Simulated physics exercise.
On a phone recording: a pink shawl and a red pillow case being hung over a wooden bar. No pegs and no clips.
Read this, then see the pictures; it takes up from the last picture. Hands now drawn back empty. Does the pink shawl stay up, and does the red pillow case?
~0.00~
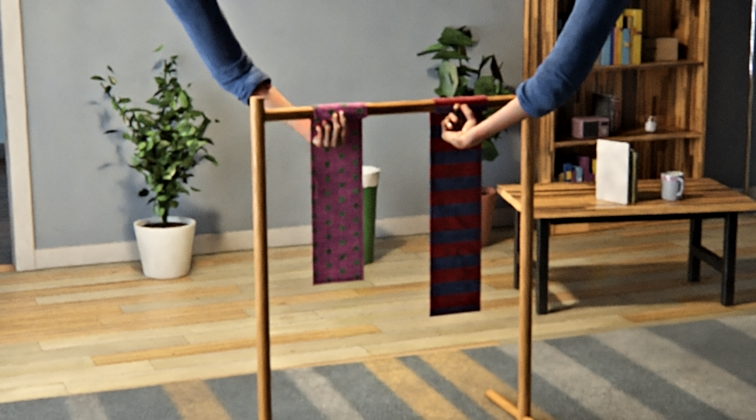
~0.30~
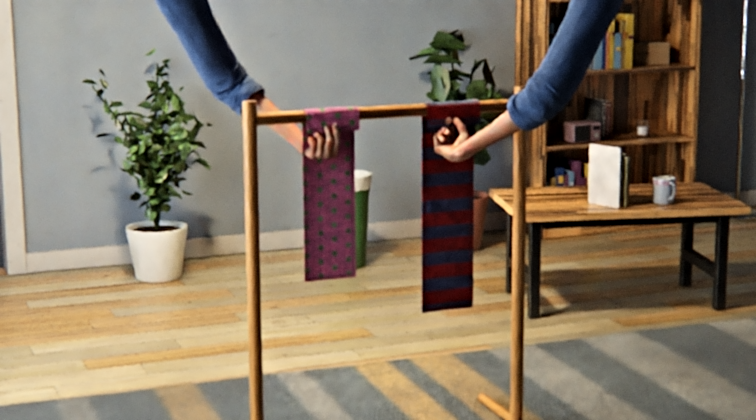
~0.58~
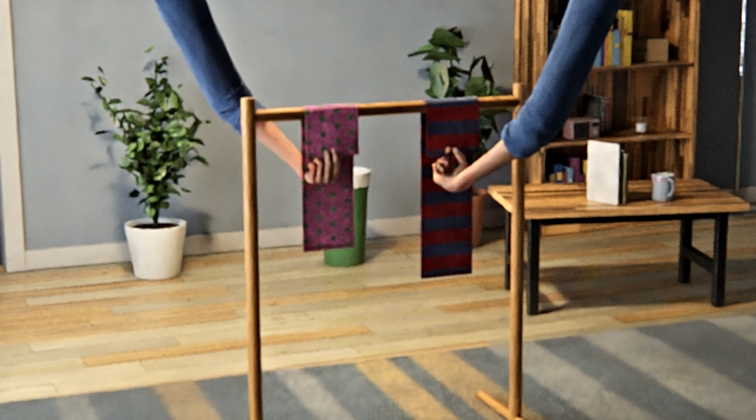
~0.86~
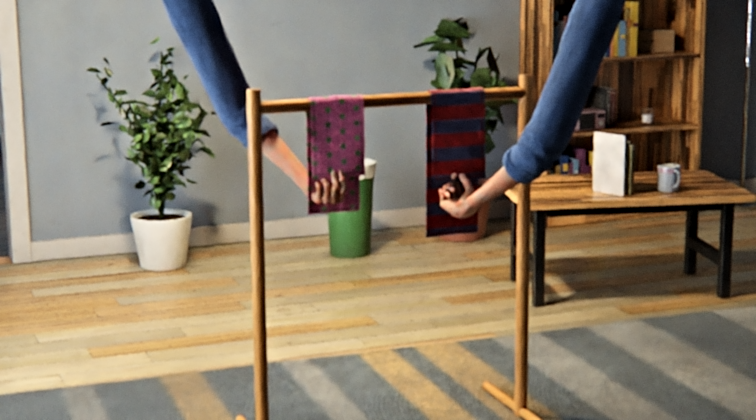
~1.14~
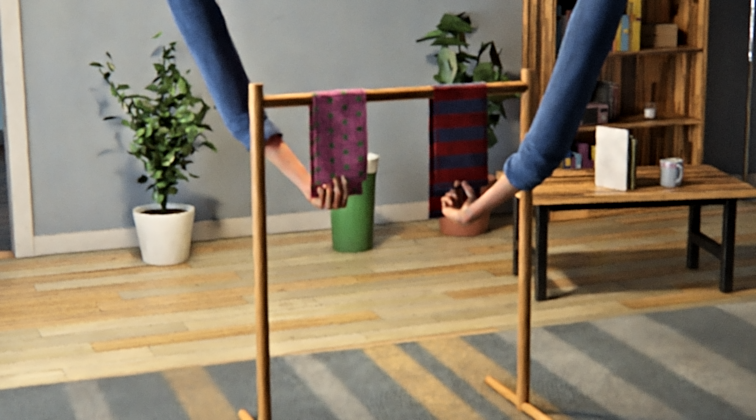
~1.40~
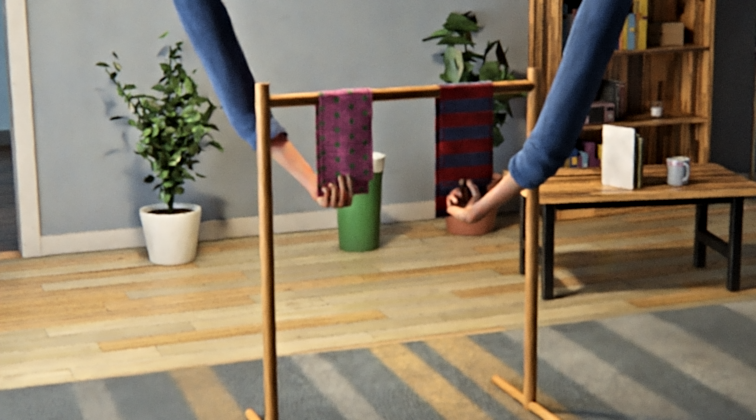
I expect the pink shawl is going to remain in place; I expect the red pillow case is going to remain in place.
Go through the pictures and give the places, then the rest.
The first frame shows shawl front hem (354, 114), back hem (351, 277); pillow case front hem (449, 109), back hem (443, 311).
The second frame shows shawl front hem (346, 126); pillow case front hem (441, 122).
The third frame shows shawl front hem (346, 151); pillow case front hem (440, 152).
The fourth frame shows shawl front hem (353, 171); pillow case front hem (446, 177).
The fifth frame shows shawl front hem (355, 177); pillow case front hem (449, 185).
The sixth frame shows shawl front hem (360, 176), back hem (356, 190), front almost as long as the back; pillow case front hem (454, 184), back hem (448, 212), front over half the back.
After 1.70 s, shawl as it was left; pillow case as it was left.
In the end, shawl as it was left; pillow case as it was left. The pink shawl hangs there and the red pillow case keeps its place.
